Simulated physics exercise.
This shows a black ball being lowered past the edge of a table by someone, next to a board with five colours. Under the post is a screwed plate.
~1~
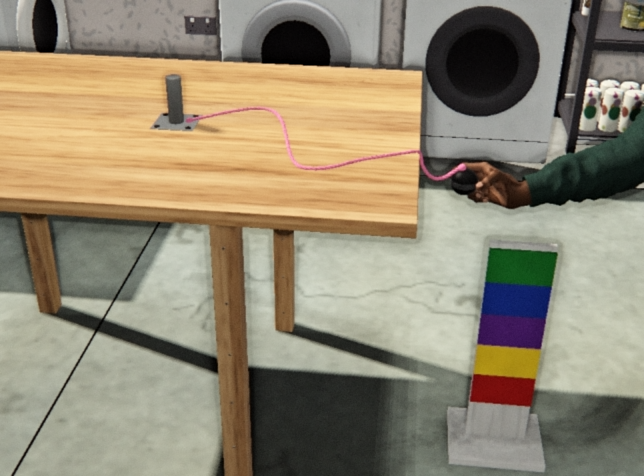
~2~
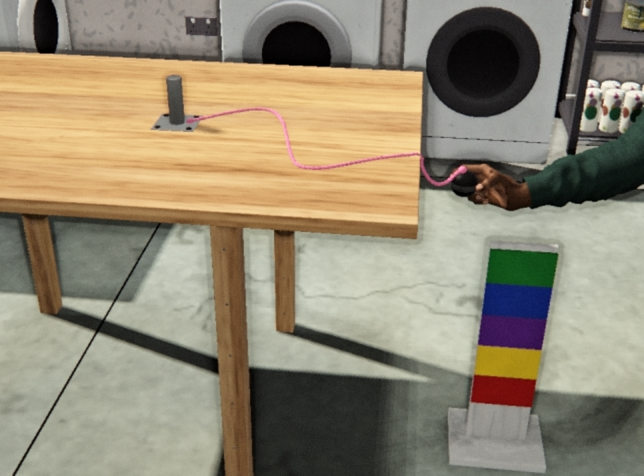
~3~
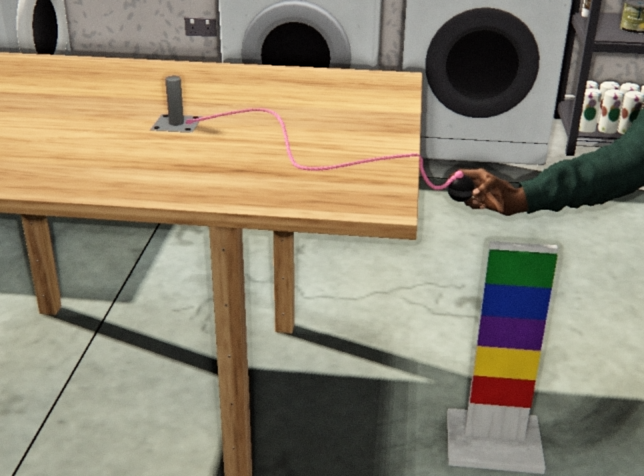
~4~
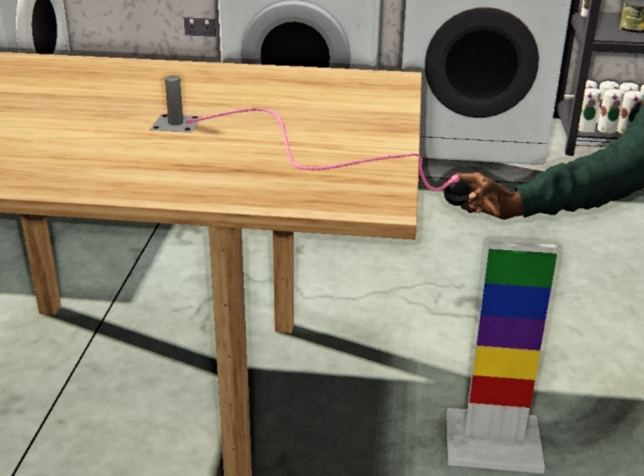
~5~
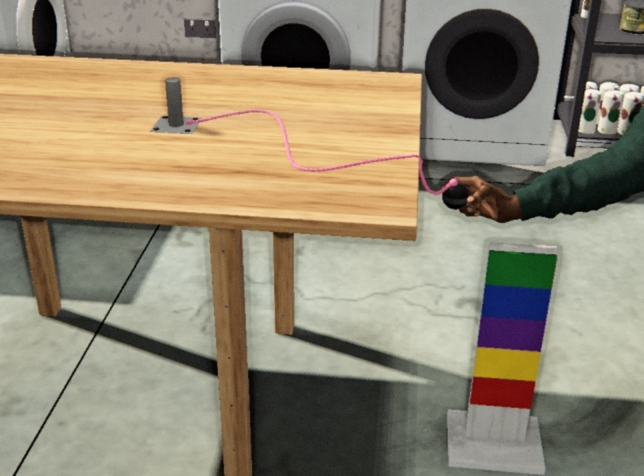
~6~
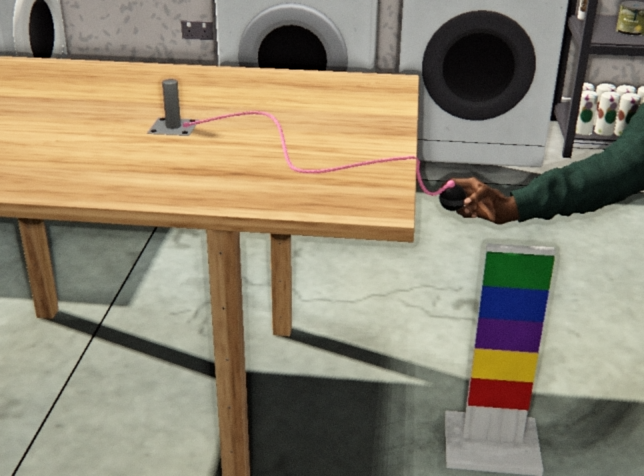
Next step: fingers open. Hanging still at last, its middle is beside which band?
Its middle is beside purple.
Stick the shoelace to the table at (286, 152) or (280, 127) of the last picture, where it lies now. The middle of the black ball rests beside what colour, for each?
For the first place it's green, and for the second blue.
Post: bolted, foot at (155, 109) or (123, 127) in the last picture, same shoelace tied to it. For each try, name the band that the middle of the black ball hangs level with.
Try one - blue; try two - blue.
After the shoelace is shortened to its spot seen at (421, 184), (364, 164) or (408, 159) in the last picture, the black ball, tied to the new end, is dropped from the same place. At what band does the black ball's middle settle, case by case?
Try 1 - blue; try 2 - no band; try 3 - green.
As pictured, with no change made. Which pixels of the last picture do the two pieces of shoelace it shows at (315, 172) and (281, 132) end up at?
First one: (417, 162); second one: (326, 136).
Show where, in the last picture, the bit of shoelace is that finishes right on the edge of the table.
Look near (296, 170).
Early on, ball near (436, 330); level with purple.
Midway, ball near (381, 295); level with purple.
Near the end, ball near (416, 318); level with purple.
Finally, ball near (406, 315); level with purple. At purple.
